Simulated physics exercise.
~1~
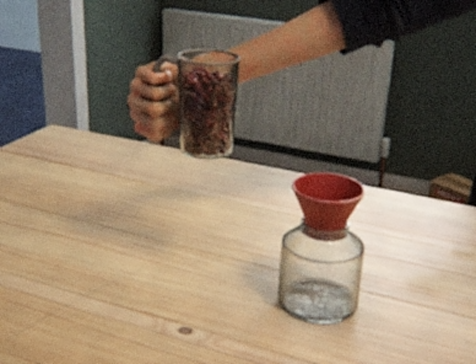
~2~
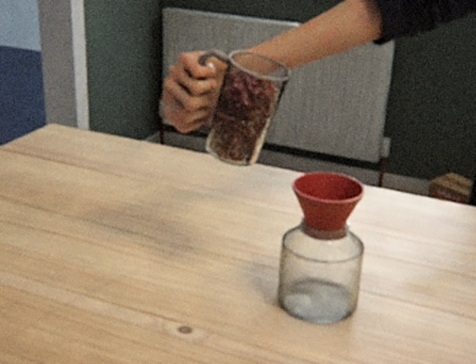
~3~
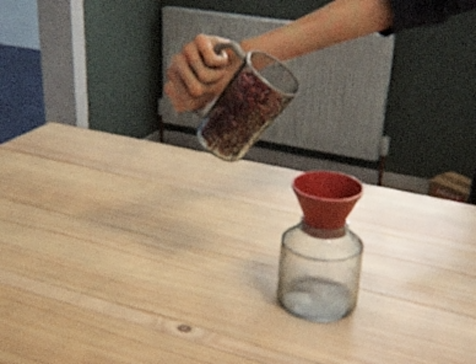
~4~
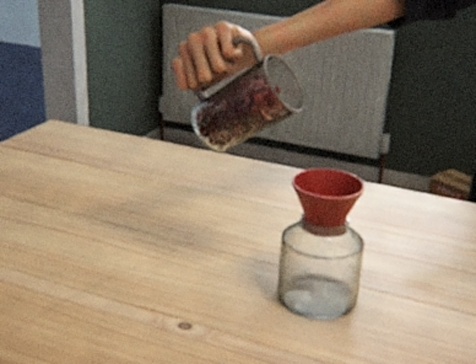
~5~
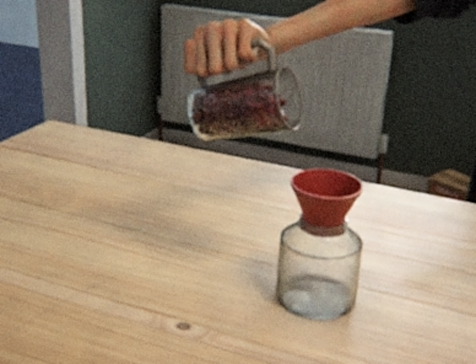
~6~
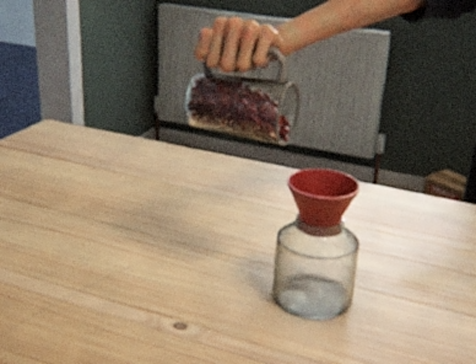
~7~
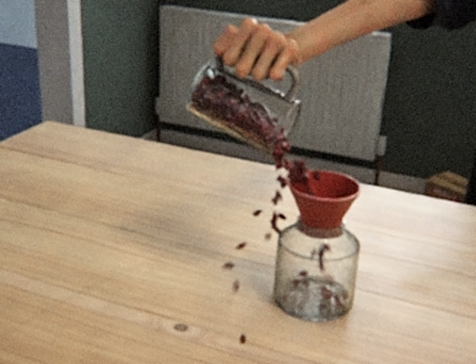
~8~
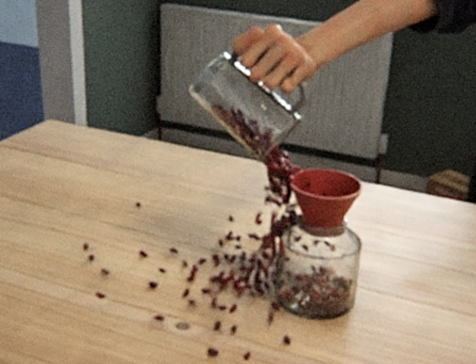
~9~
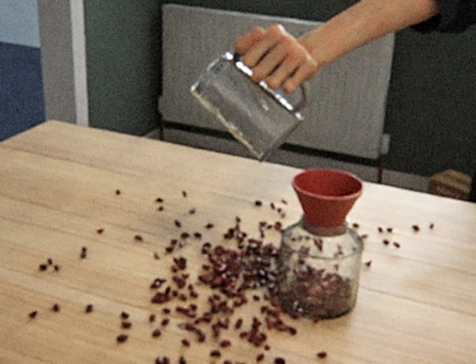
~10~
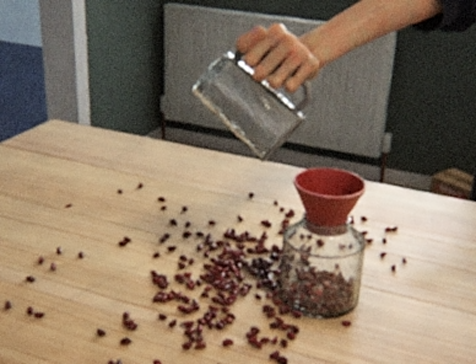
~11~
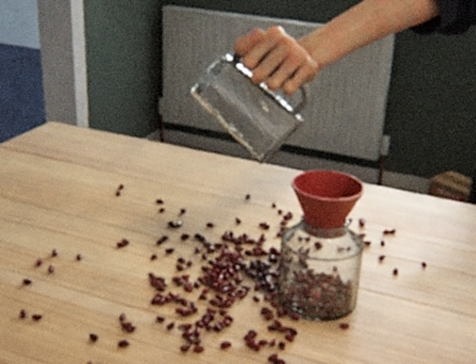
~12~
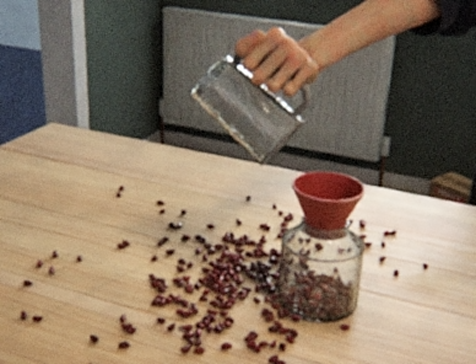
In the video, a hand tips a clear measuring cup of dark red beans toward a glass jar topped with a red funnel. The beans pour out, some entering the jar but most scattering across the wooden table, and the emptied cup stays tilted above.
